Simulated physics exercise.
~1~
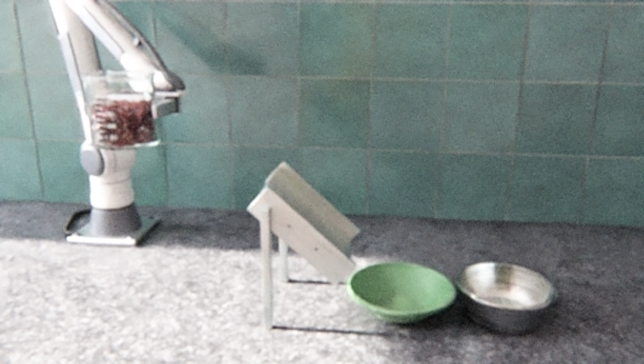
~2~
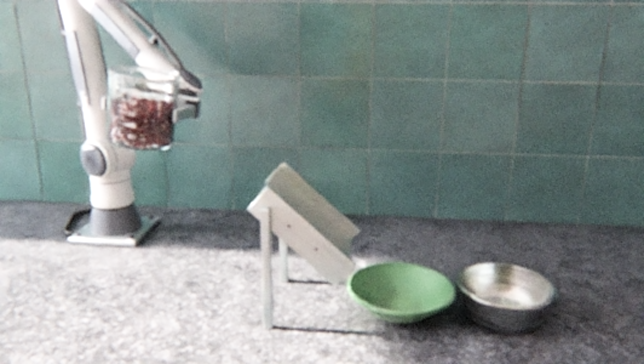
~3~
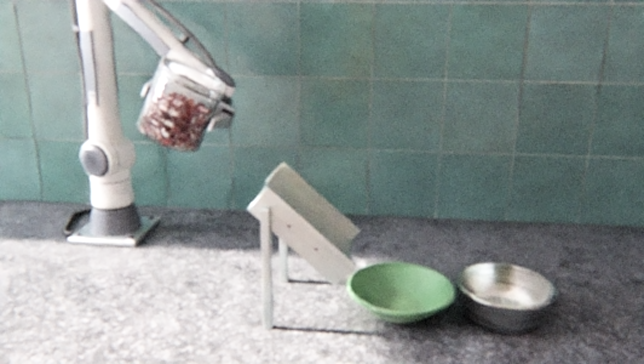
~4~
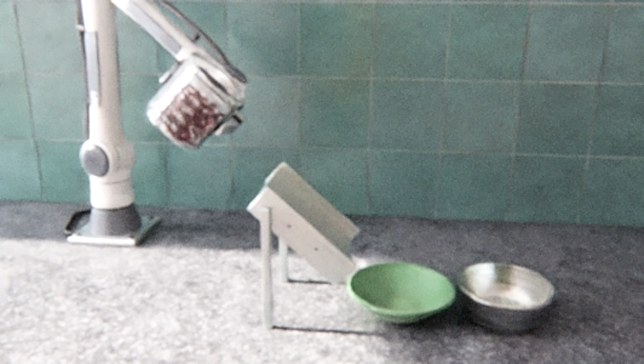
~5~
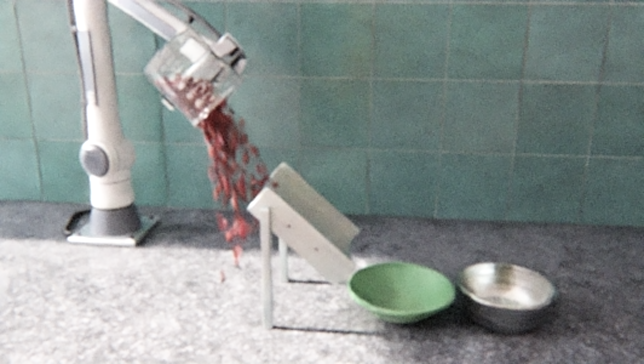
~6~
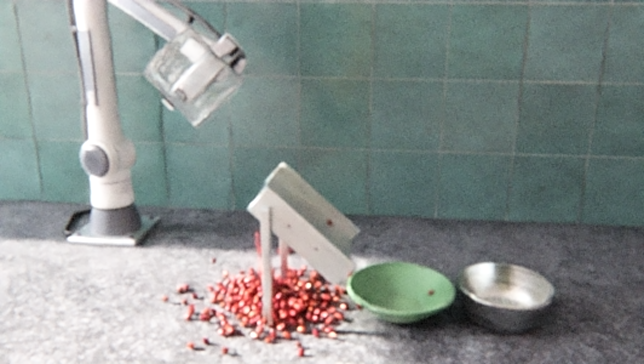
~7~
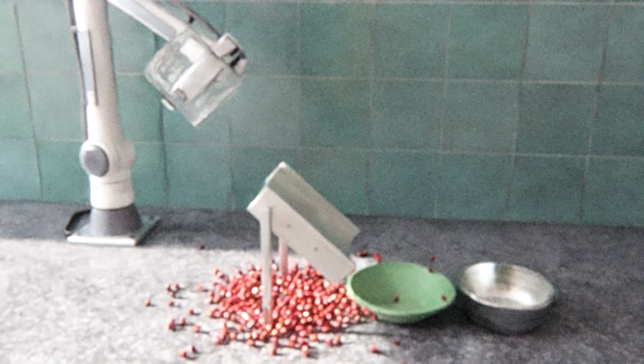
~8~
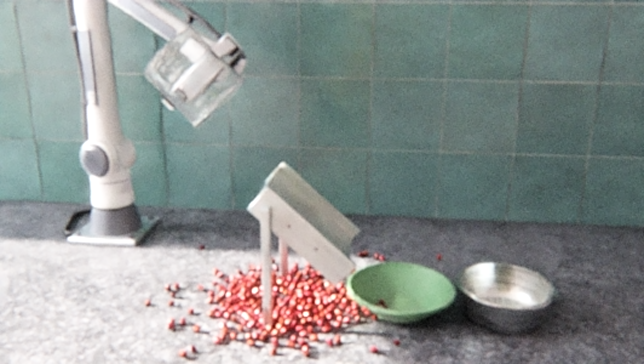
To begin with, a robot arm on the left holds a clear tumbler of reddish dried beans upright above a grey countertop, with a sloping chute, a green bowl and a metal bowl to its right. The arm moves the tumbler rightward, tilting it progressively toward the chute. It then tips the tumbler further, and the beans pour out in a stream that falls mostly short of the chute's upper end. They pile up around the chute's legs and scatter outward, while a few reach the green bowl. Finally, the emptied tumbler stays tipped above the settled heap, and the metal bowl remains empty.
